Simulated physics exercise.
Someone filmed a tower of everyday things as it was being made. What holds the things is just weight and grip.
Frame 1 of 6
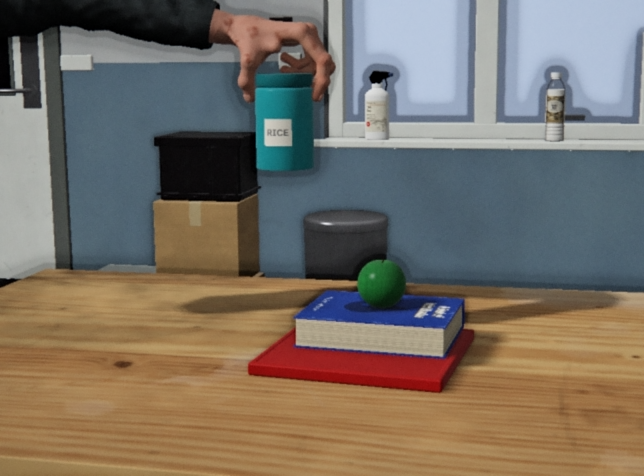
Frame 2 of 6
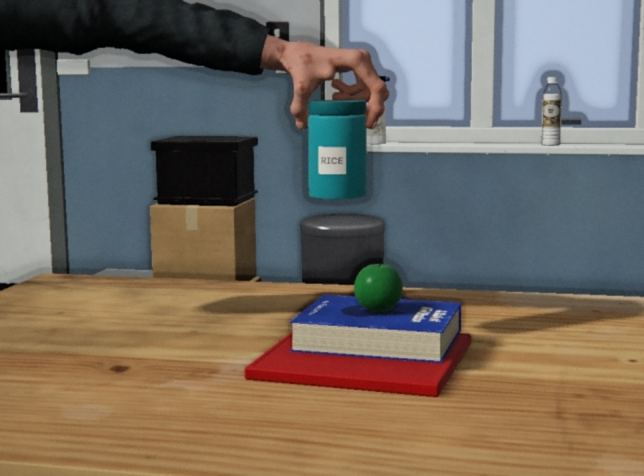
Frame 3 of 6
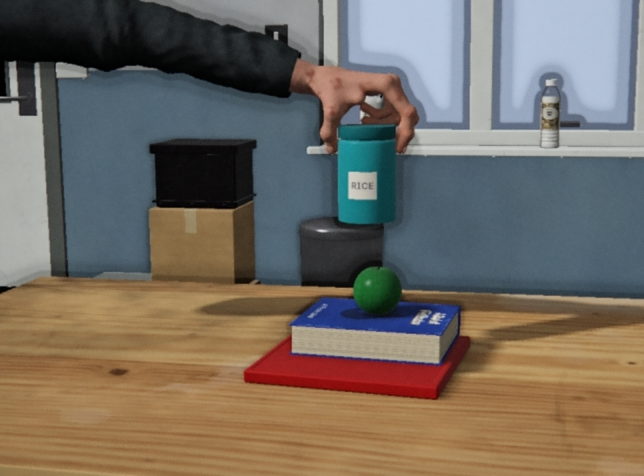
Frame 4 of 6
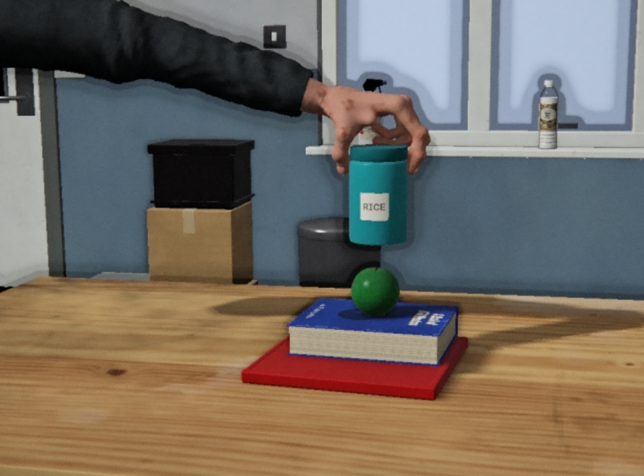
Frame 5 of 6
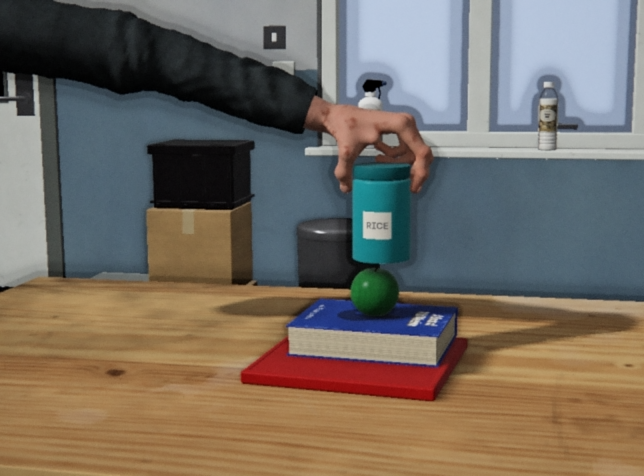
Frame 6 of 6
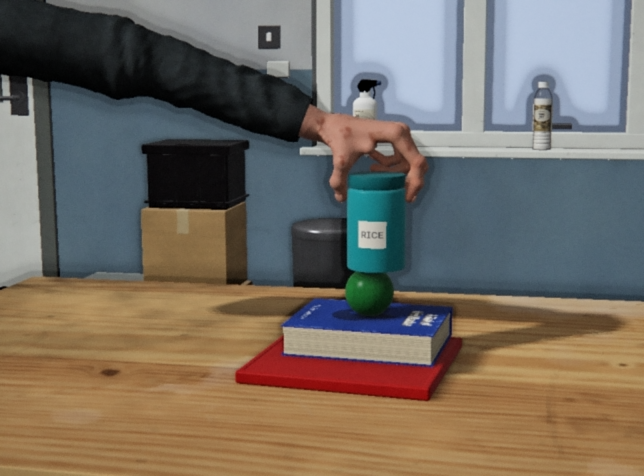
A hand carries a turquoise jar rightward and lowers it onto a green apple.
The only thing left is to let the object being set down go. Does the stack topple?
It does not remain steady.
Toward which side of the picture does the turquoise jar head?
It goes to the right.
Then, 0.50 s on from there, turquoise jar now fallen.
Then, 0.60 s on from there, things are still on the move.
Then, 0.70 s on from there, as before.
In the end, fallen, turquoise jar; the other 3 unmoved. At the end, from the last picture's camera, turquoise jar near (597, 342). The pile loses its balance.
